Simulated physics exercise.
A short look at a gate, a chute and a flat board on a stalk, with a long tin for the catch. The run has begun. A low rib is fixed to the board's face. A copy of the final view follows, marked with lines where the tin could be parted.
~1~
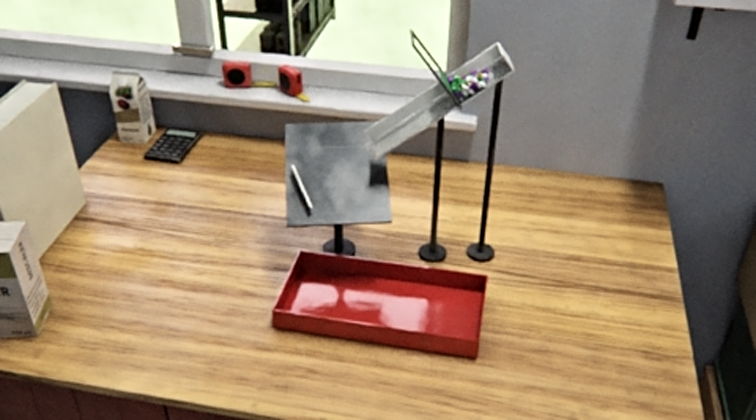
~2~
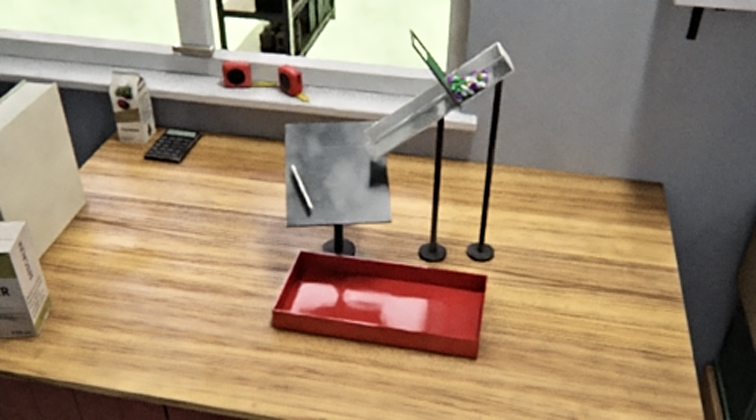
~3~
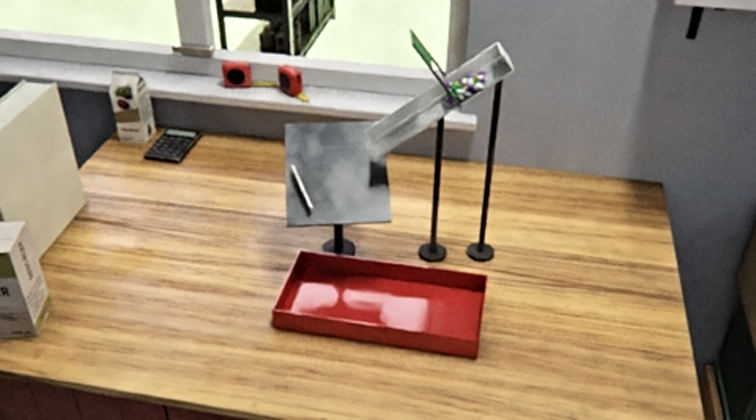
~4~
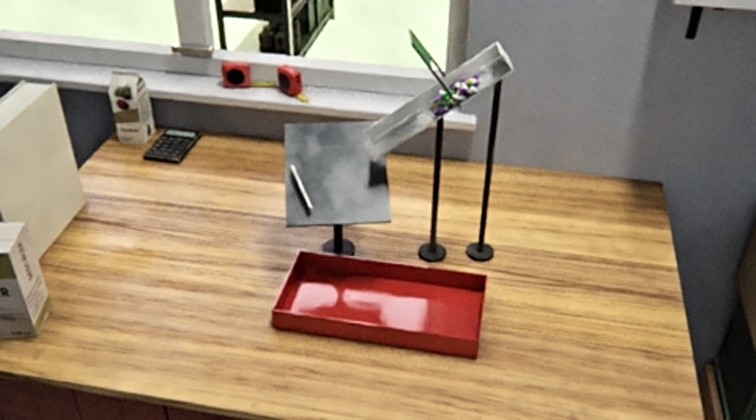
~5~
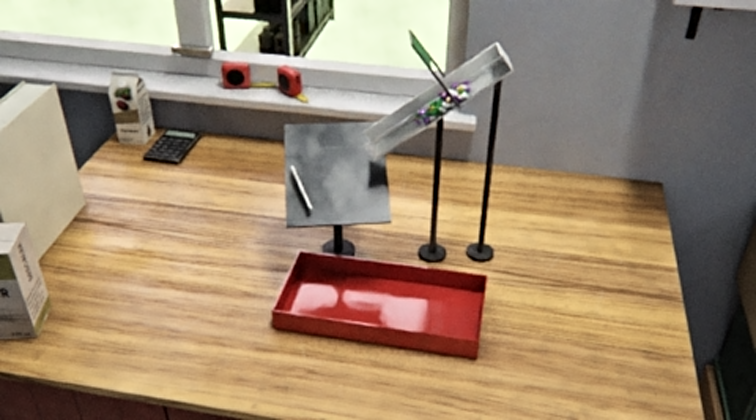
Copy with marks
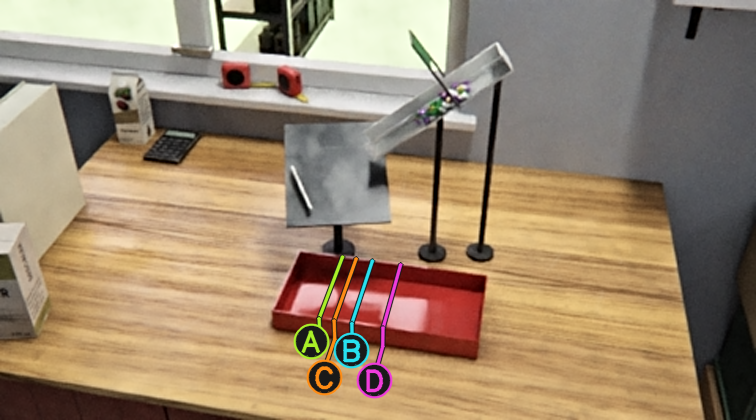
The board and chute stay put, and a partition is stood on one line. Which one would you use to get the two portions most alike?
Best: A.
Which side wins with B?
The left side.
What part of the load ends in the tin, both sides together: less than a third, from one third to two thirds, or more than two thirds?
It is more than two thirds.
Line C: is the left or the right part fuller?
Left.
On the marked copy, line A crosses the front rim at (319, 317); line B crosses the front rim at (352, 322); line C crosses the front rim at (334, 319); line D crosses the front rim at (383, 327).
With A, of what is caught, about two thirds on the left of the divider, about a third on the right.
With B, of what is caught, all on the left of the divider, none on the right.
With C, of what is caught, nearly all on the left of the divider, a small part on the right.
With D, of what is caught, all on the left of the divider, none on the right.
